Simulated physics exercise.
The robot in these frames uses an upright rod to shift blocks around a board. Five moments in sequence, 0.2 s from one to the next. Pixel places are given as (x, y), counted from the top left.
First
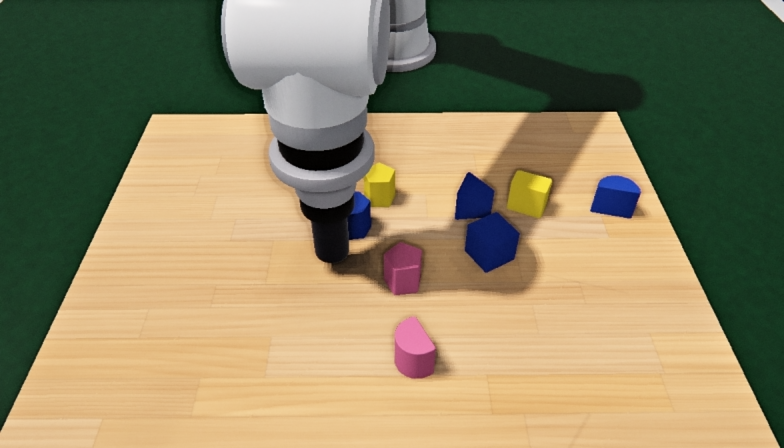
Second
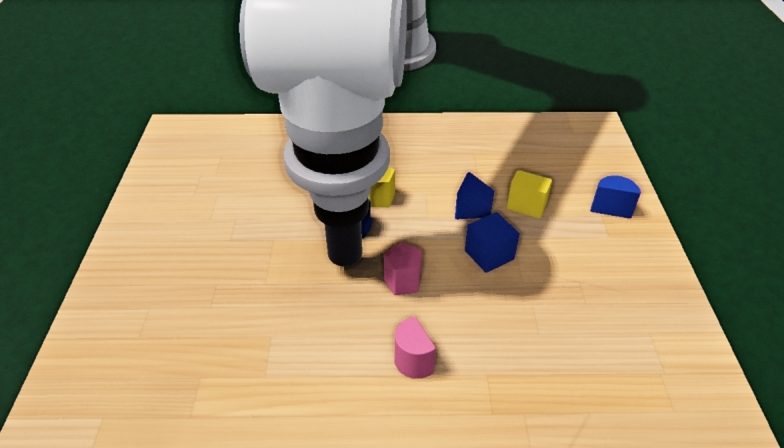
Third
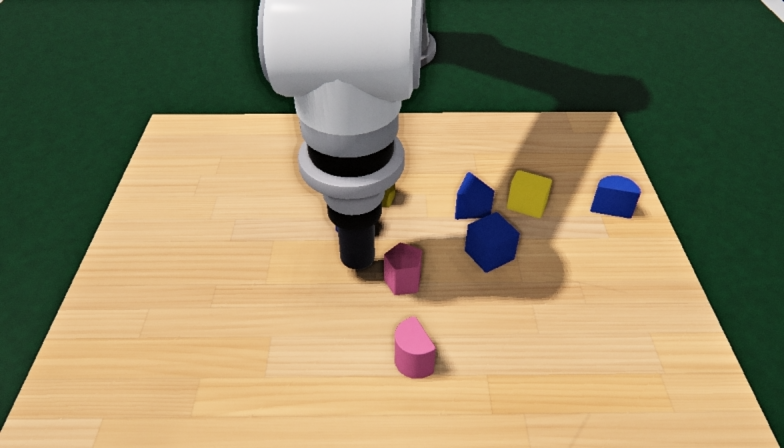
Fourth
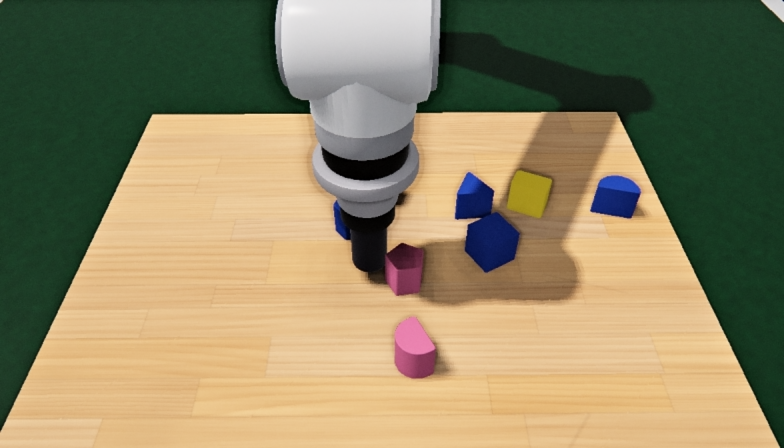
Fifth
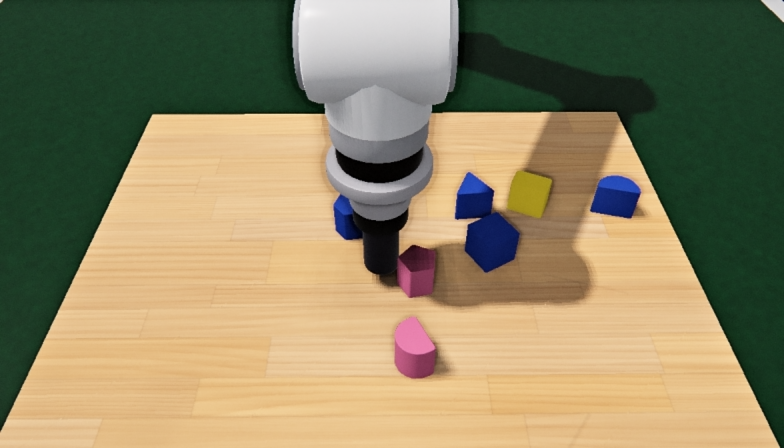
We see a robot arm lower its black rod rightward across a wooden board scattered with blue, yellow and pink blocks, until it meets the pink five-sided block and pushes it slightly right, while the other blocks stay put.
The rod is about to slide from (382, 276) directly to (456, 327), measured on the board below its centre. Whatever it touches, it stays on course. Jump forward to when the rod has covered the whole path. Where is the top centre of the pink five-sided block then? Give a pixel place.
If I read the scene right, the answer is (469, 270).
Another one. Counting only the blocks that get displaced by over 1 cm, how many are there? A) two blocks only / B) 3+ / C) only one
The one that fits is C, only one.
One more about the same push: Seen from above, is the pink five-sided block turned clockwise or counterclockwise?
Twists anticlockwise.
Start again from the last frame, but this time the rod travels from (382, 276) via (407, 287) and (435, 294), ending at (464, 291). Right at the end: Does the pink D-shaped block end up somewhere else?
I expect not.
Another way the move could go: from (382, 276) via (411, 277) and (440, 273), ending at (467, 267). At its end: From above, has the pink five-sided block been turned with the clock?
Short answer: Yes.
On the path given first. Halfway along, rod (419, 289); pink five-sided block (453, 266), turned 75° anticlockwise.
At the end, rod (457, 315); pink D-shaped block unmoved; pink five-sided block (469, 270), turned 125° anticlockwise.
